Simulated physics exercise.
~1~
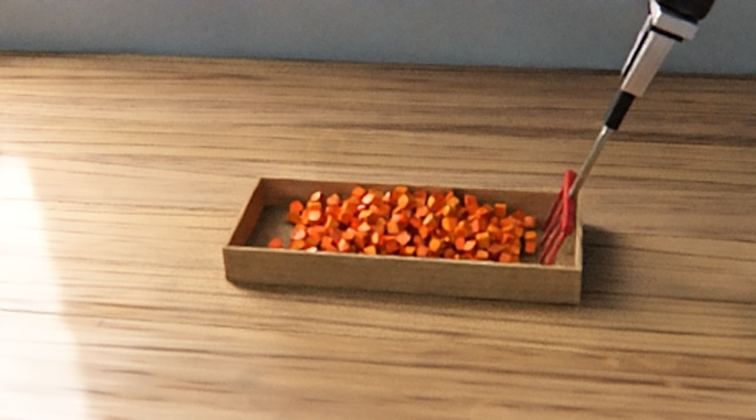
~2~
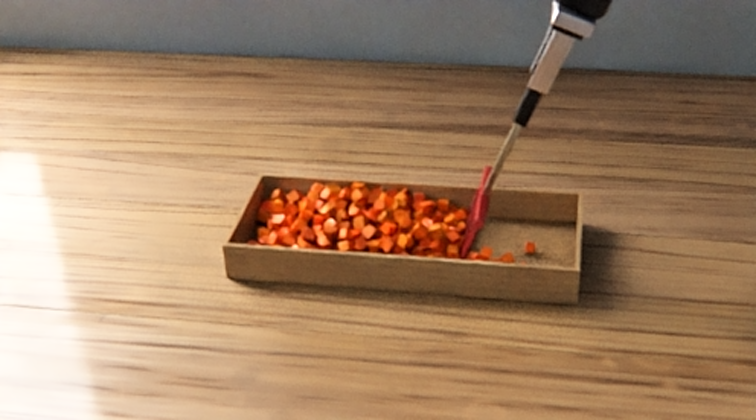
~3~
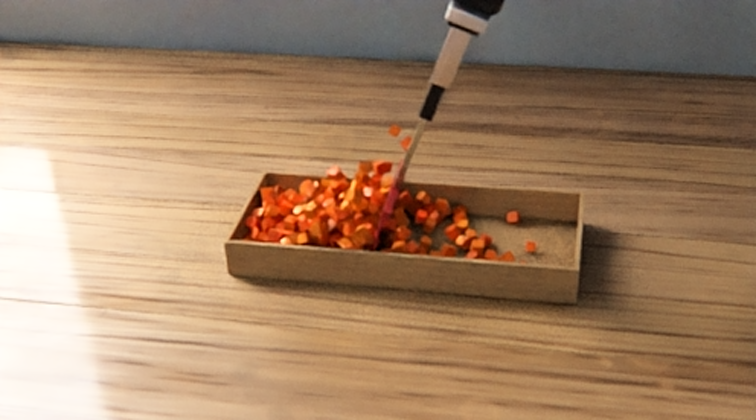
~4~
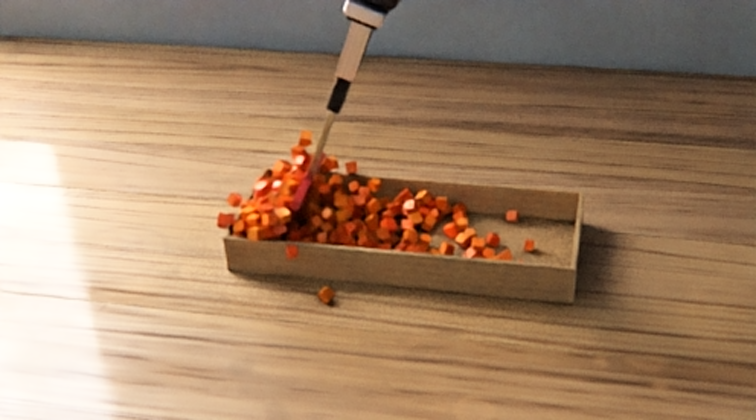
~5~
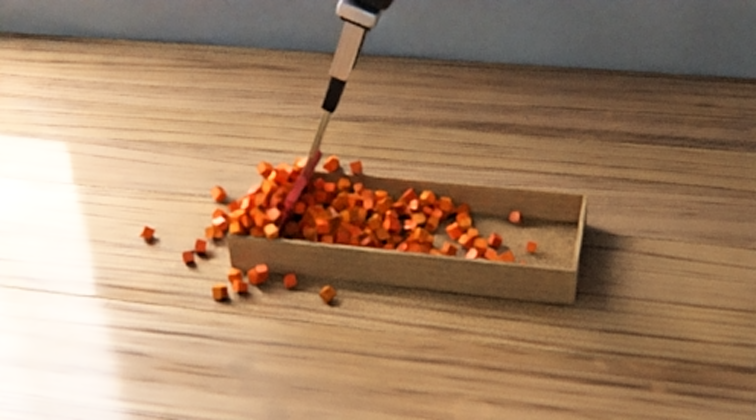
The footage shows a robot arm dragging a red fork leftward through orange vegetable dice in a shallow wooden trough, heaping them against the left end until some spill over the edges, leaving several scattered on the table while most remain in the trough.
